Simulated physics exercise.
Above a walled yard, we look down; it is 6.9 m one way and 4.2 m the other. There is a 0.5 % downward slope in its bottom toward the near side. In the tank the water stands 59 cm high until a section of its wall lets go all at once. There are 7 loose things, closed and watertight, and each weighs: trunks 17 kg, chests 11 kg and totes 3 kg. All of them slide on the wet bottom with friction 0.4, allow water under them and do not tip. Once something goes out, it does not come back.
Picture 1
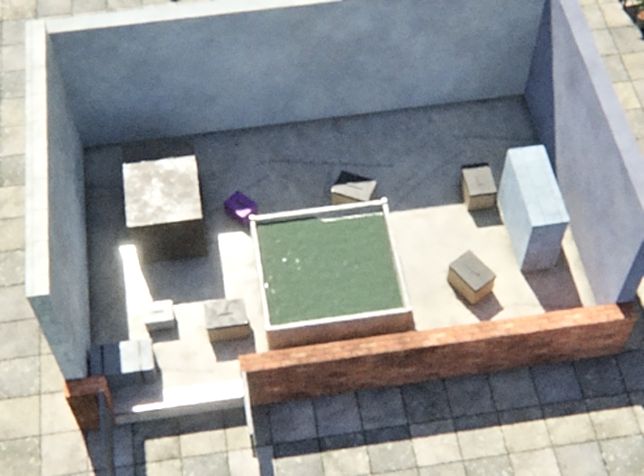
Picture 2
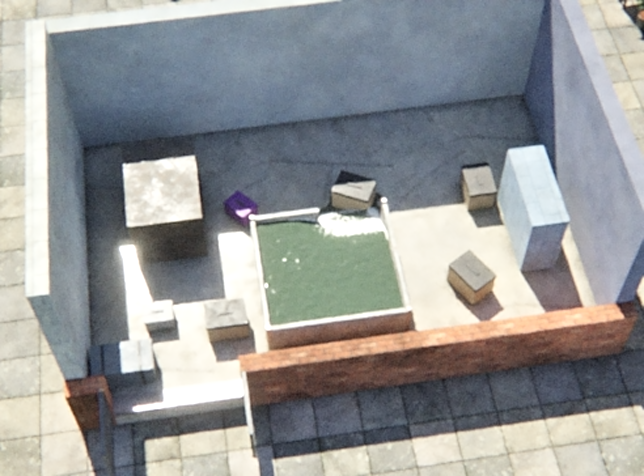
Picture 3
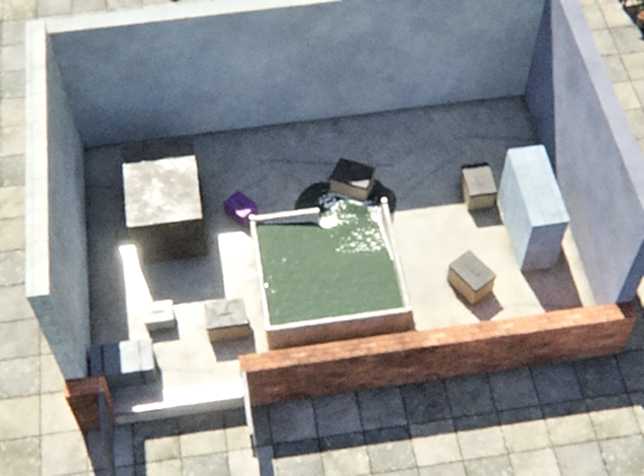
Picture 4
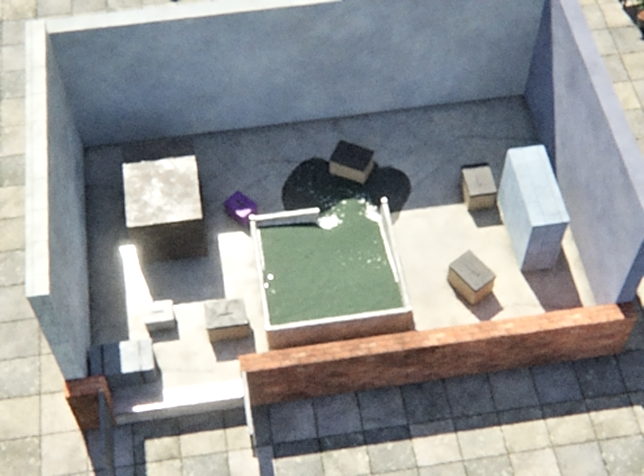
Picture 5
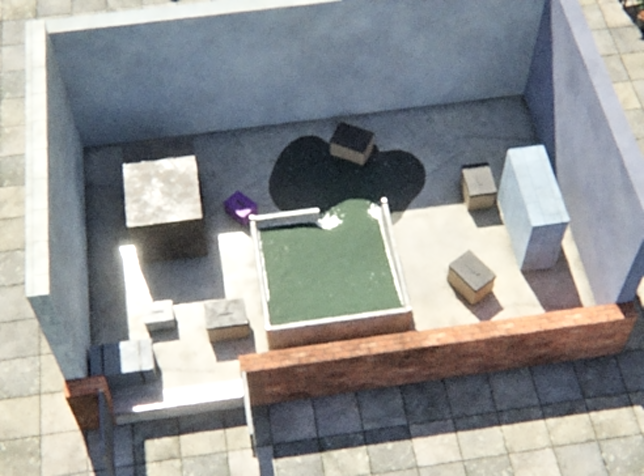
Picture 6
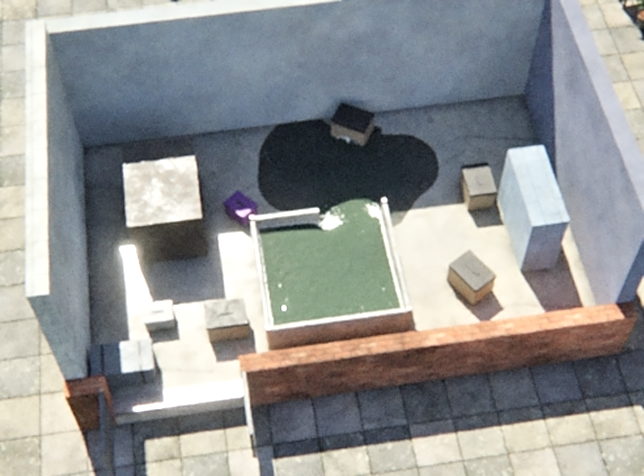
In a walled yard, green water broke out through the back side of a square tank and spread in a dark pool across the floor, pushing one box back toward the far wall.
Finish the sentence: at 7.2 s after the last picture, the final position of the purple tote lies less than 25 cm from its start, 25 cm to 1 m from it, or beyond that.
The final position of the purple tote lies 25 cm to 1 m from its start.
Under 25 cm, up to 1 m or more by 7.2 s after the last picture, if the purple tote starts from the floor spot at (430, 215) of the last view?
It goes a long way.
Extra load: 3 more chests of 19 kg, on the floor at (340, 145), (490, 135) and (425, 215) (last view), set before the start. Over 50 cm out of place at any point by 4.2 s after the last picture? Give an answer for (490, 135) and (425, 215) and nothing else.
In turn: Over, under.
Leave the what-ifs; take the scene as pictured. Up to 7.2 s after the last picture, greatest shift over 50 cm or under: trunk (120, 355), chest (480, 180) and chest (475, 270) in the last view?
Beyond the limit, then beyond the limit, then within the limit.
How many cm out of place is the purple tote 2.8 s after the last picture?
It is about 0 cm out of place by then.
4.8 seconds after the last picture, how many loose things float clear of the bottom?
The number is 2.
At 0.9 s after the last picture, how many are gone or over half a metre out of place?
That would be 1.
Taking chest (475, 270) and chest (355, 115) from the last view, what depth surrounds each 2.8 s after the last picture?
About 0 and 14 cm.
Then, 0.9 s after the last picture the purple tote is near (240, 204), 0.0 m from its start, aground; 0 of 7 are out; 1 afloat.
Then, 2.8 s after the last picture the purple tote is near (240, 204), 0.0 m from its start, aground; 0 of 7 are out; 1 afloat.
Then, 4.8 s after the last picture the purple tote is near (254, 217), 0.3 m from its start, aground; 0 of 7 are out; 2 afloat.
Then, 7.2 s after the last picture the purple tote is near (266, 217), 0.4 m from its start, aground; 1 of 7 are out; 3 afloat.
